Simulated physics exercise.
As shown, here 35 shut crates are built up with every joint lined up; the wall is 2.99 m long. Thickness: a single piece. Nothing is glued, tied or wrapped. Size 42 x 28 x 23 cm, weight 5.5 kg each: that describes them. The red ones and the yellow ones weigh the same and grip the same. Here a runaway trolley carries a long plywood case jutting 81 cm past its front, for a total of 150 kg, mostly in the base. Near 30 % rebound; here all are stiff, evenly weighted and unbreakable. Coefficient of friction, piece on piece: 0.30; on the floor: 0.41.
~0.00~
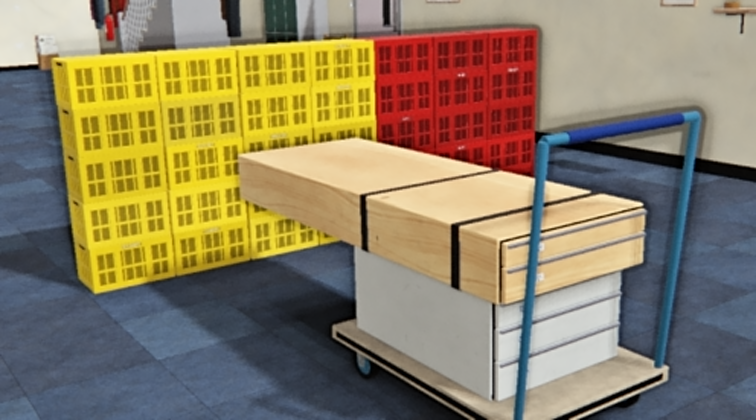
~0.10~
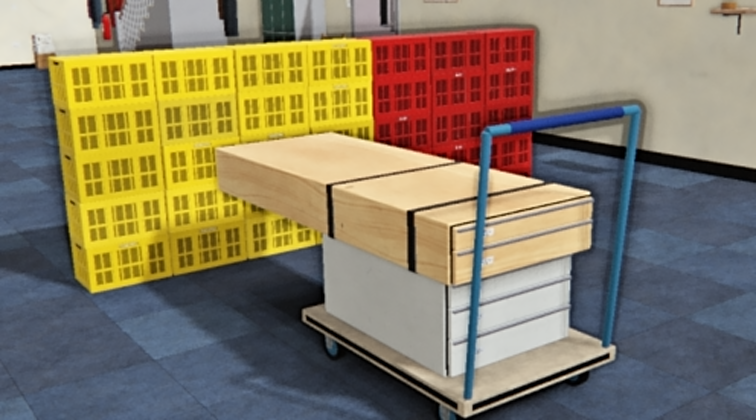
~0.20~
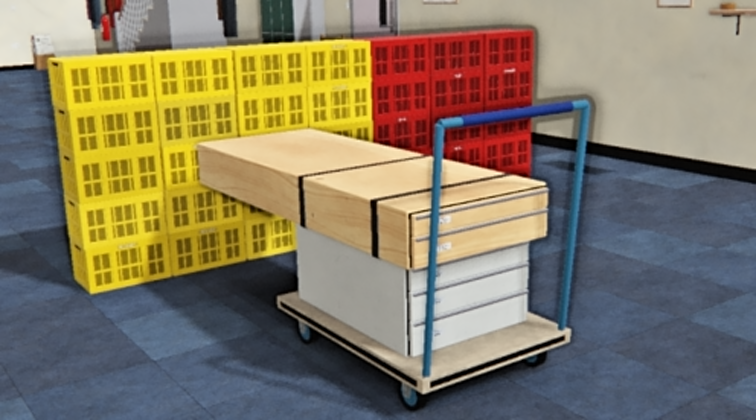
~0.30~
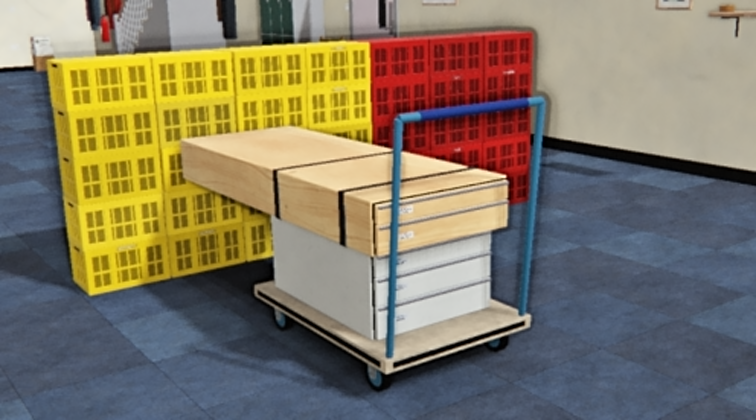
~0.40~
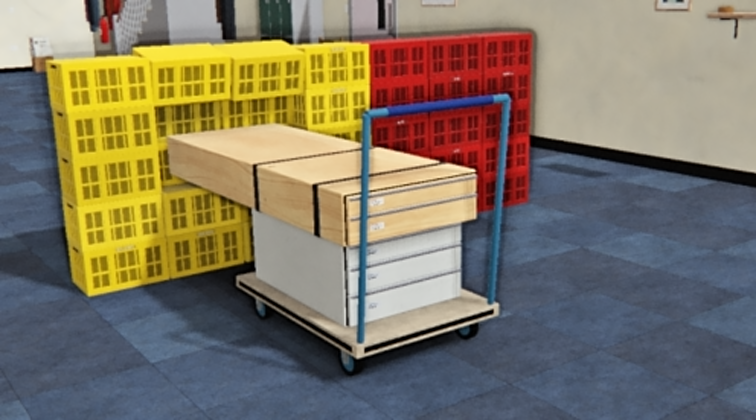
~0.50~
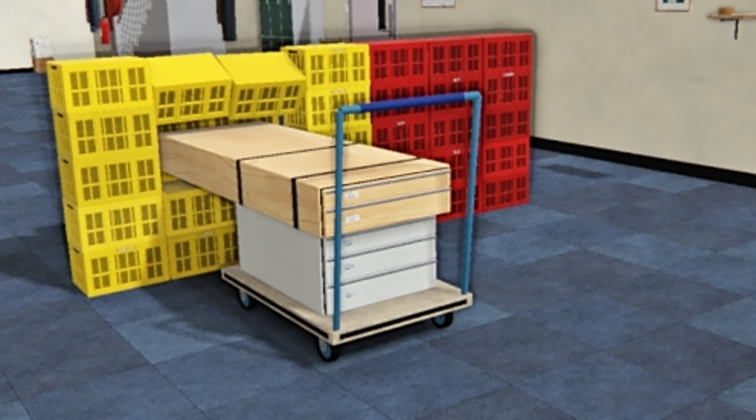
On a blue tiled floor, a loaded trolley rolls into yellow crates, tilting some upper ones.
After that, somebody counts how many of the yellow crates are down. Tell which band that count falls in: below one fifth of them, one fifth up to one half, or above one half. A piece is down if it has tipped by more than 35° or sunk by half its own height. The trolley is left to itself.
The count falls one fifth up to one half.
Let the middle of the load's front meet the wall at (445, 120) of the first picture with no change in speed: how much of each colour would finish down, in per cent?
The yellow ones would be 0 per cent down and the red ones 40 per cent.
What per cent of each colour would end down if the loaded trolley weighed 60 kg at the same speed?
Down at the end: Yellow 30 per cent, red 0 per cent.
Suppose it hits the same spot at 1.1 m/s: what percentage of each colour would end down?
The yellow would finish 30 in a hundred down, the red 0 in a hundred.
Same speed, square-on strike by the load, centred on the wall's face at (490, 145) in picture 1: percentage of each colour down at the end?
In that case you'd see yellow at 0 per cent and red at 50 per cent down.
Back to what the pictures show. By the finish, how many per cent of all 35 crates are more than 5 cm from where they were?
30 in a hundred.
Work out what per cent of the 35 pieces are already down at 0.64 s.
15 per cent.
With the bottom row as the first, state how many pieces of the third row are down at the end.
It's 2 in that row.
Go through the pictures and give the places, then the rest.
In the first picture (each place is the centre of the face we see best), load (244, 170) 65 cm short of the wall; top yellow crate (343, 64); top red crate (514, 49); all as stacked.
Load (221, 163) 44 cm short of the wall; top yellow crate (341, 63), in the second picture.
Load (203, 157) 23 cm short of the wall; top yellow crate (340, 64), in the third picture.
Load (185, 153) 30 mm short of the wall; top yellow crate (339, 66), in the fourth picture.
Load (172, 149) 14 cm into the wall's line; top yellow crate (338, 67); steepest lean 13°, the crate at (270, 77); 6 have shifted, in the fifth picture.
Load (161, 146) 31 cm into the wall's line; top yellow crate (339, 68); top red crate (509, 54); steepest lean 29°, the crate at (269, 99); 6 have shifted, in the sixth picture.
By 0.64 s, load 53 cm past the wall's line, still rolling; 5 of the 20 yellow crates down (5 of 35 in all colours); top yellow crate unmoved.
By 0.96 s, load 99 cm past the wall's line, still rolling; 6 of the 20 yellow crates down (6 of 35 in all colours); top yellow crate unmoved.
By 1.26 s, load 1.30 m past the wall's line, still rolling; 6 of the 20 yellow crates down (6 of 35 in all colours); top yellow crate unmoved.
By 1.78 s, load 1.66 m past the wall's line, still rolling; 6 of the 20 yellow crates down (6 of 35 in all colours); top yellow crate unmoved.
When it is over (2.6 s), load 1.79 m past the wall's line, stopped; 6 of the 20 yellow crates down (6 of 35 in all colours); top yellow crate unmoved; top red crate unmoved. That is 30 per cent. In pixels of the last frame, middles, top yellow crate near (326, 66), top red crate near (494, 53).
